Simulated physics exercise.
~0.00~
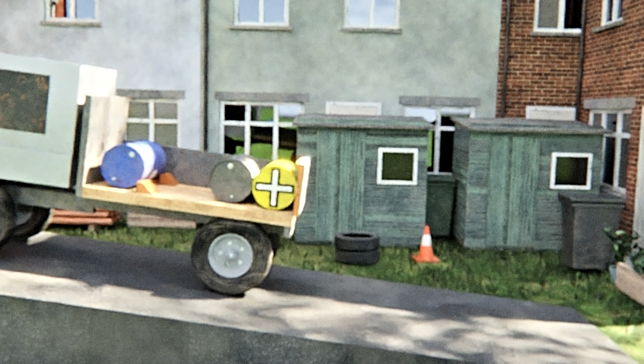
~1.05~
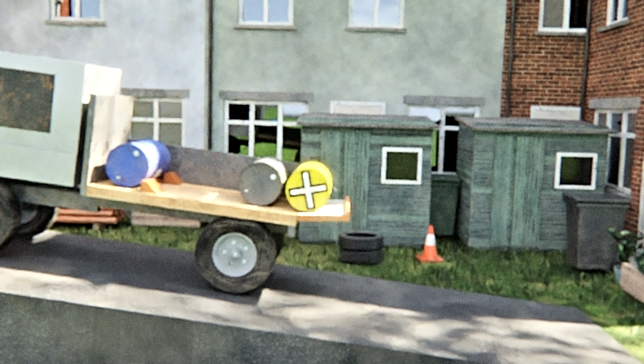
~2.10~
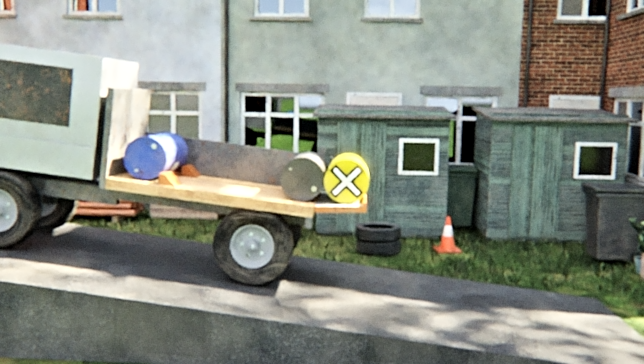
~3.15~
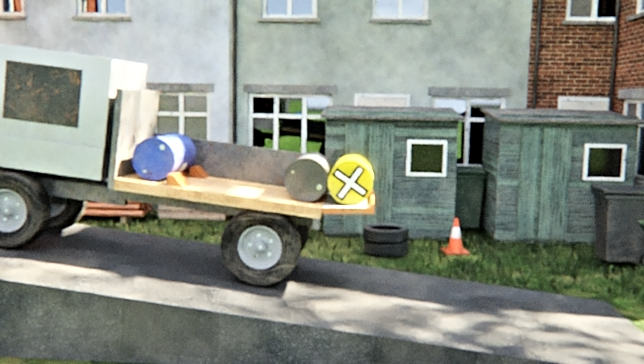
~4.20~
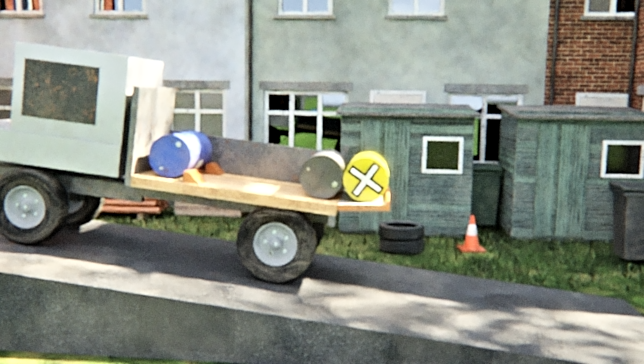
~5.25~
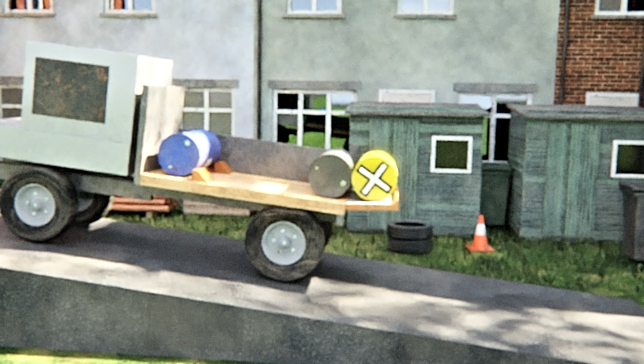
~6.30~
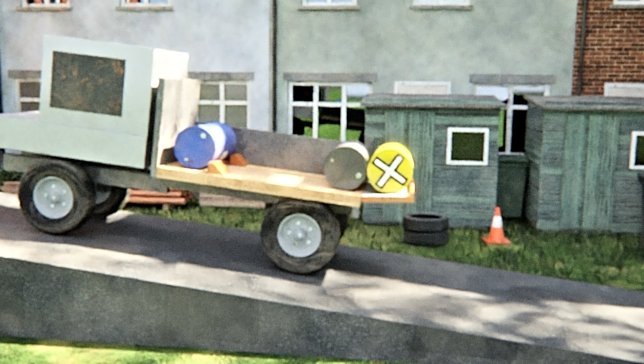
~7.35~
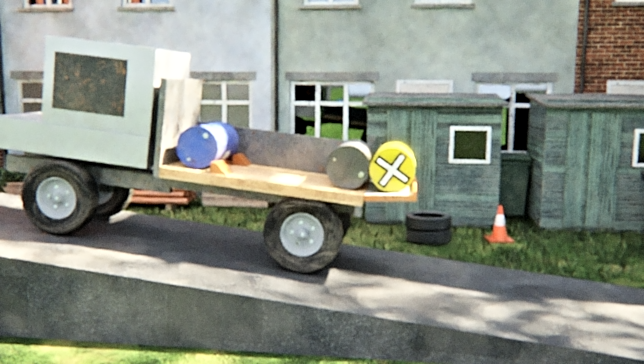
We see a flatbed pick-up stopped on a slope with blue, grey and yellow drums aboard. Its tailgate swings down level, and the yellow drum with a white cross rolls right onto it, stopping near the edge, while the blue drum stays by its orange chock.
